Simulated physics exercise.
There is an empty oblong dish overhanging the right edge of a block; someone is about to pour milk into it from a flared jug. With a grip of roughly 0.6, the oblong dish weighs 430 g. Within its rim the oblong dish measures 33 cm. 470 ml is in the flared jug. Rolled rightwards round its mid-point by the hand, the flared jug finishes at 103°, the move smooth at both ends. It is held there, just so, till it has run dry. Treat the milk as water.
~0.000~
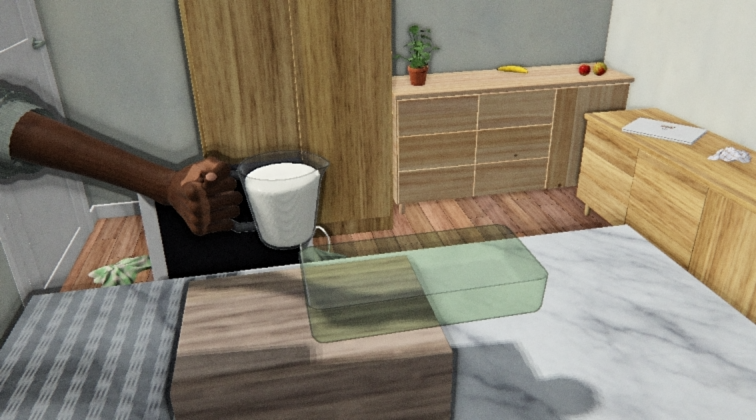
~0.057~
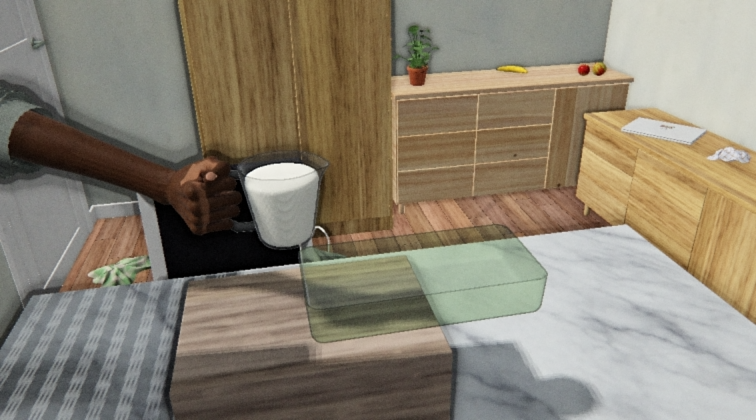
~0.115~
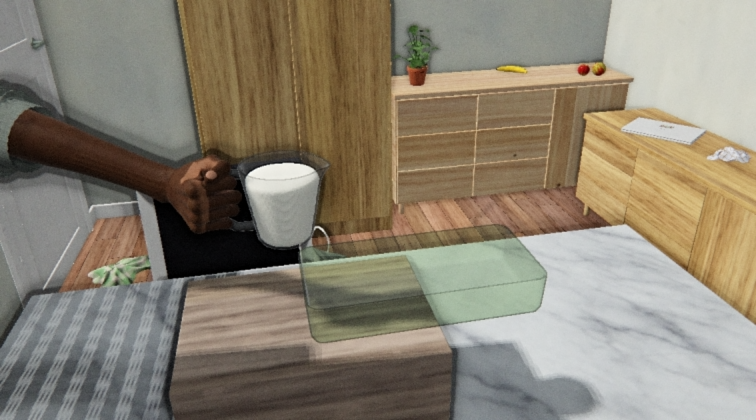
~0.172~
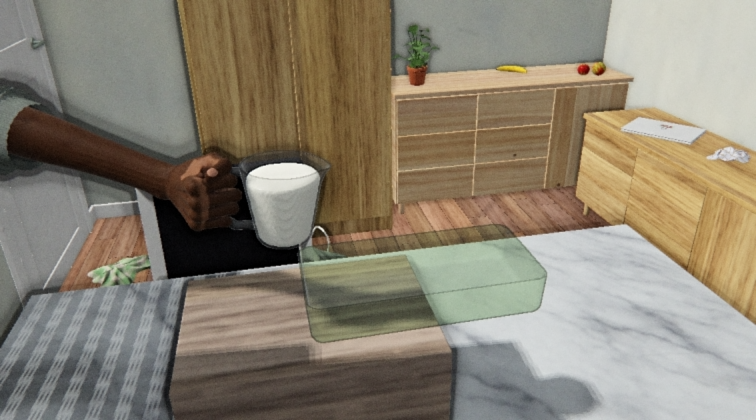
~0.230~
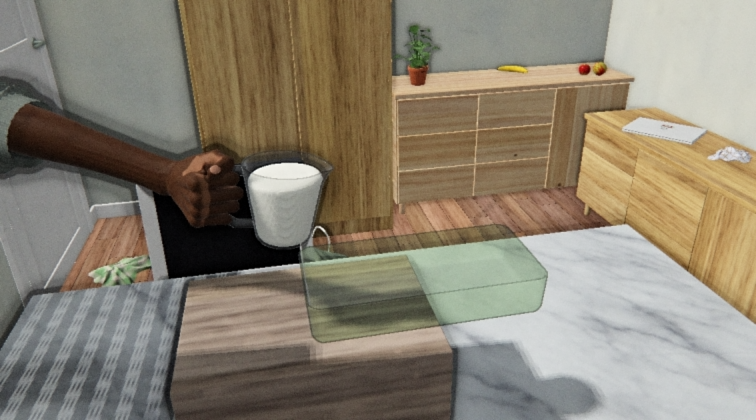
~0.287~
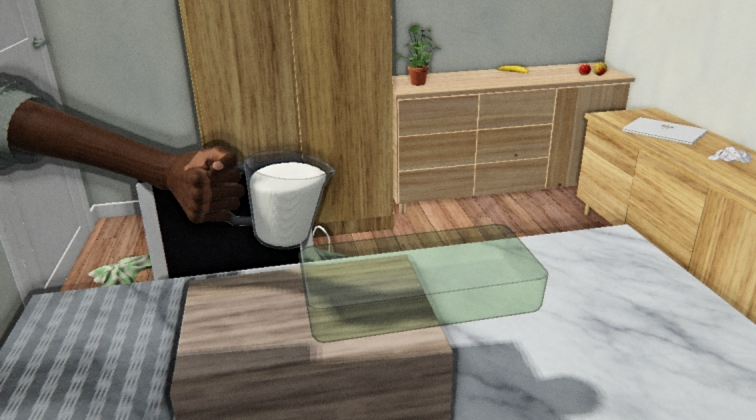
A hand held a clear jug of milk above a see-through oblong dish that stuck out past the right edge of a wooden block, then slowly tilted the jug slightly to the right.
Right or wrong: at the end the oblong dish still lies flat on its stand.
Wrong, it has tipped.
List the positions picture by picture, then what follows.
The first picture shows tilt 0°; pouring edge (330, 162); surface from (244, 178) to (319, 171); the oblong dish's rim runs from (303, 278) to (526, 250); the block's edge is at (450, 352).
The second picture shows tilt 0°; pouring edge (329, 162); surface from (244, 178) to (319, 171).
The third picture shows tilt 2°; pouring edge (330, 163); surface from (244, 178) to (319, 172).
The fourth picture shows tilt 3°; pouring edge (331, 164); surface from (245, 178) to (320, 172).
The fifth picture shows tilt 6°; pouring edge (333, 166); surface from (247, 178) to (323, 171).
The sixth picture shows tilt 9°; pouring edge (336, 168); surface from (249, 178) to (326, 171).
Then, 0.80 s in, the tilt is 57° and 77 per cent is still to pour; the oblong dish lies level with 8 per cent in it.
Then, 1.17 s in, the tilt is 92° and 21 per cent is still to pour; the oblong dish lies level with 63 per cent in it.
Then, 1.56 s in, the tilt is 103° and 0 per cent is still to pour; the oblong dish lies level with 97 per cent in it.
Then, 1.99 s in, the tilt is 103° and 0 per cent is still to pour; the oblong dish leans 30° with 98 per cent in it.
Finally, the oblong dish leans 180° with 0 per cent in it.
